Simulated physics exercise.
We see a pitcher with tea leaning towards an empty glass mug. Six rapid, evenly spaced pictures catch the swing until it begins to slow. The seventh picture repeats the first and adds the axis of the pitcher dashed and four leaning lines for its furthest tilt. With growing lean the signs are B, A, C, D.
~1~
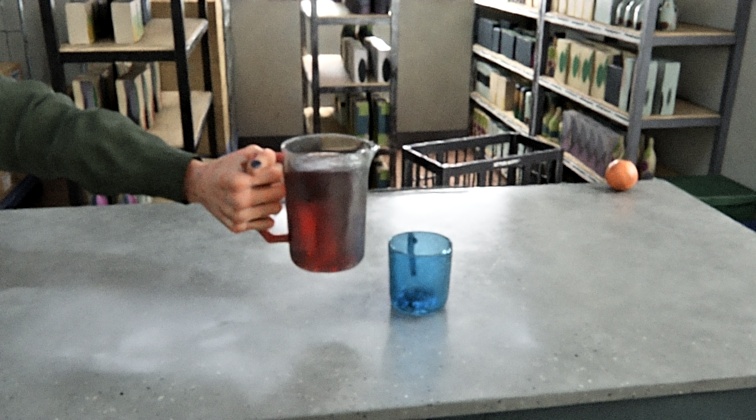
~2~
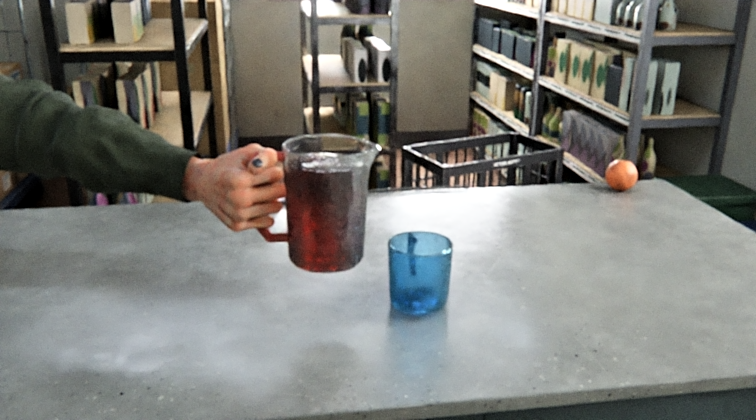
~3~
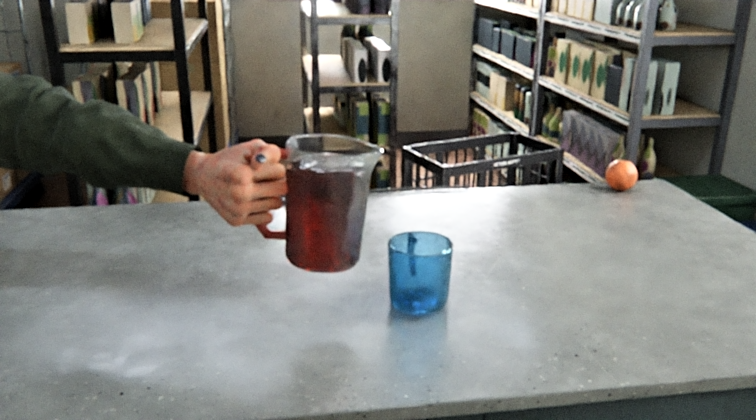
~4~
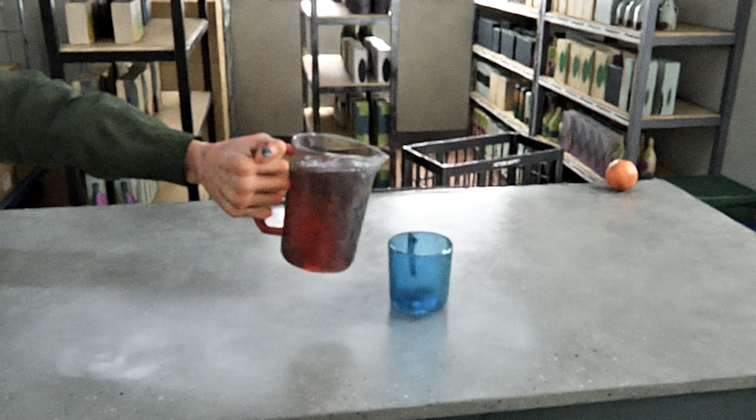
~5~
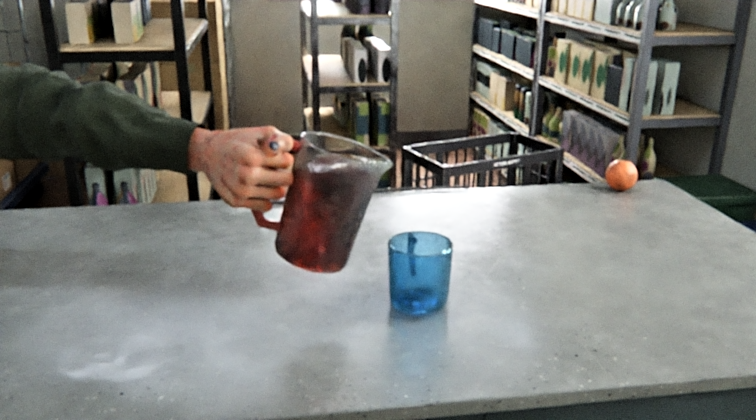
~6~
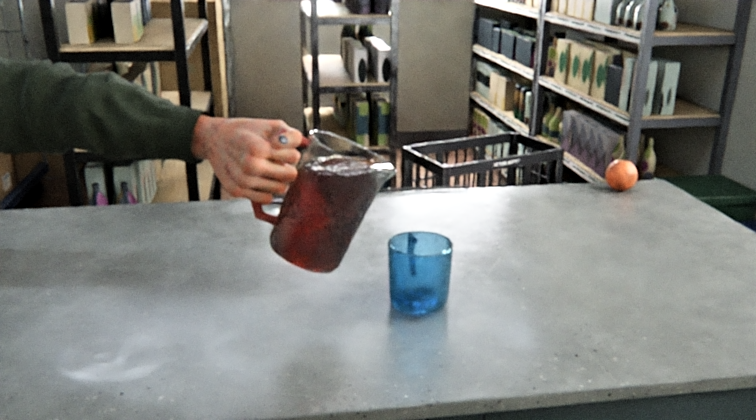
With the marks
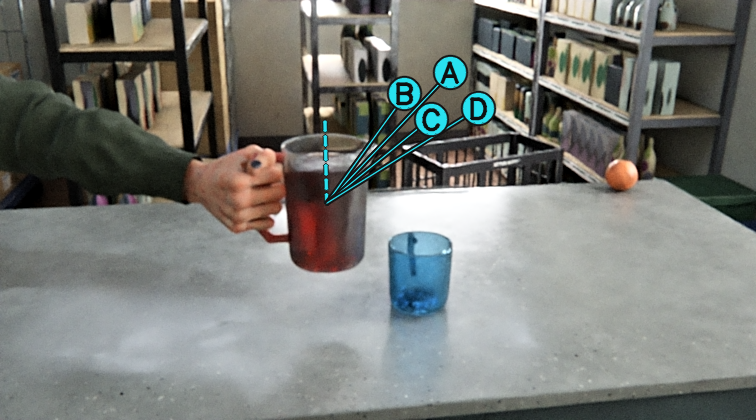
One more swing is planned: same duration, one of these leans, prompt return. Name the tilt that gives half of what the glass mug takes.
Take C.
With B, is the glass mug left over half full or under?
Under half.
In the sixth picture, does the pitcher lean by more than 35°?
No, it does not.
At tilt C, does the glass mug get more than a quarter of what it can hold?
Yes, clearly.
In cyan, A at (439, 84); B at (395, 108); C at (417, 128); D at (464, 117).
With A, the glass mug ends with about 33 % of what it can hold.
With B, the glass mug ends with about 19 % of what it can hold.
With C, the glass mug ends with about 52 % of what it can hold.
With D, the glass mug ends with about 70 % of what it can hold.
